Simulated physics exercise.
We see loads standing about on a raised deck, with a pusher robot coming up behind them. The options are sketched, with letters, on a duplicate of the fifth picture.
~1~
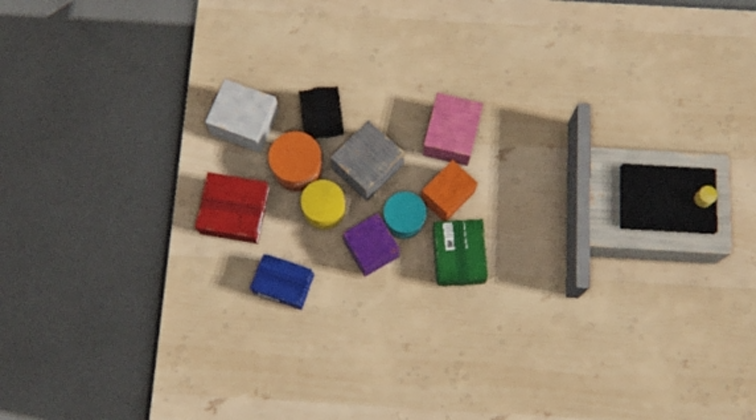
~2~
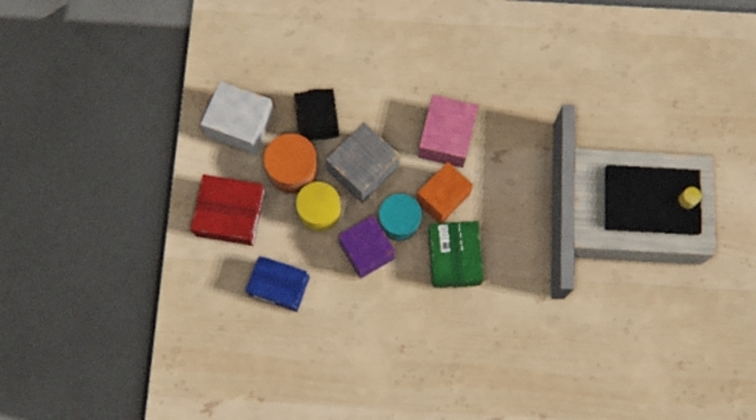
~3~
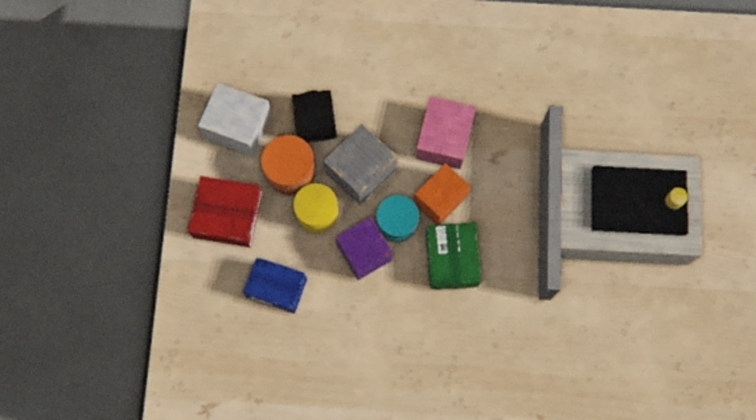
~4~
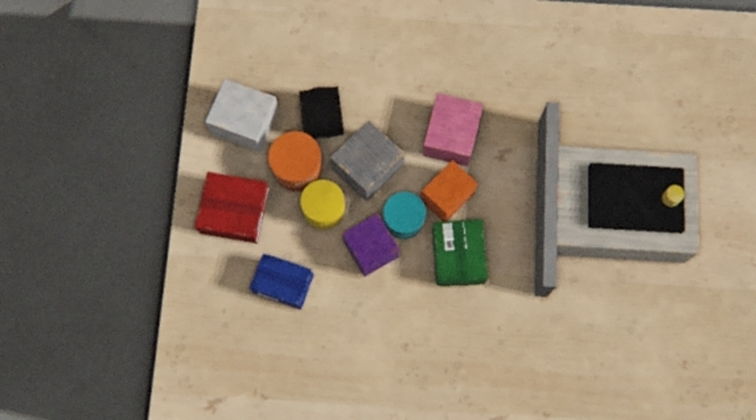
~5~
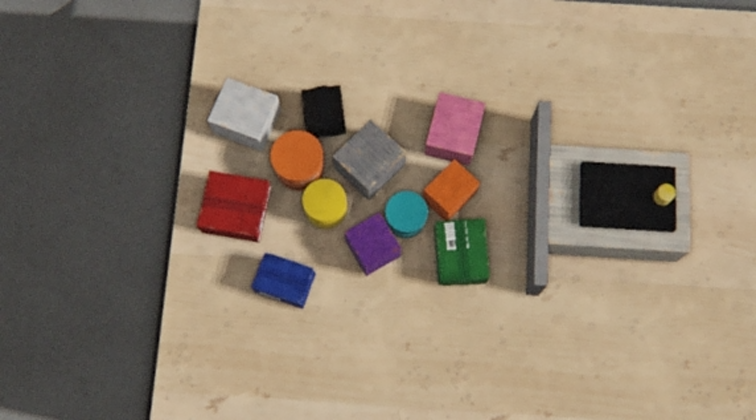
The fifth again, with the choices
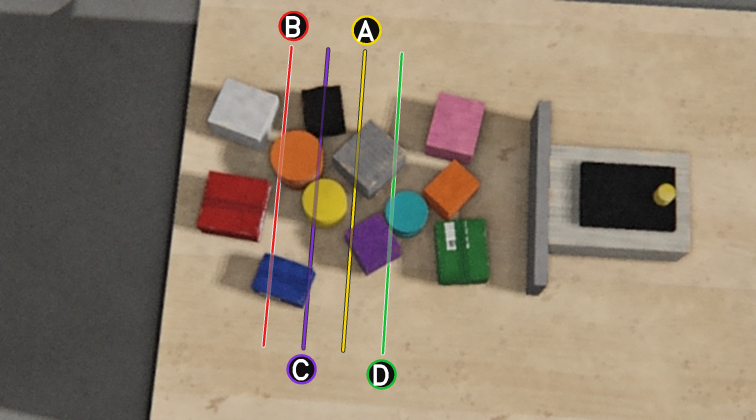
A grey pusher robot with a wide upright plate, a black top and a small yellow knob sits at the right of a pale wooden deck, seen from above. Left of it are crates, parcels and round containers, white, black and pink above, red, orange, yellow, grey, purple and turquoise between, blue and green below. The robot creeps left towards the motionless loads while the view shifts slightly right, then back.
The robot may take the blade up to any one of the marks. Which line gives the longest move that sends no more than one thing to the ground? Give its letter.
It should halt at C.
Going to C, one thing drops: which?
The red parcel.
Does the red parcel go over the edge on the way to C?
Yes.
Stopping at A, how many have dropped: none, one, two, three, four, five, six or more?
In all, none.
On the marked copy, A at (355, 195); B at (278, 190); C at (316, 193); D at (393, 197).
Taking C. A third of the way, robot (537, 191); pink crate (430, 128); purple crate (367, 248).
Two thirds of the way, robot (456, 186); red parcel (211, 213); white crate (235, 113).
When it is over, robot (396, 182); red parcel over the edge; orange pail (193, 164); one fallen.
As for the rest, A is within the limit but short; B drops four; D is within the limit but short.
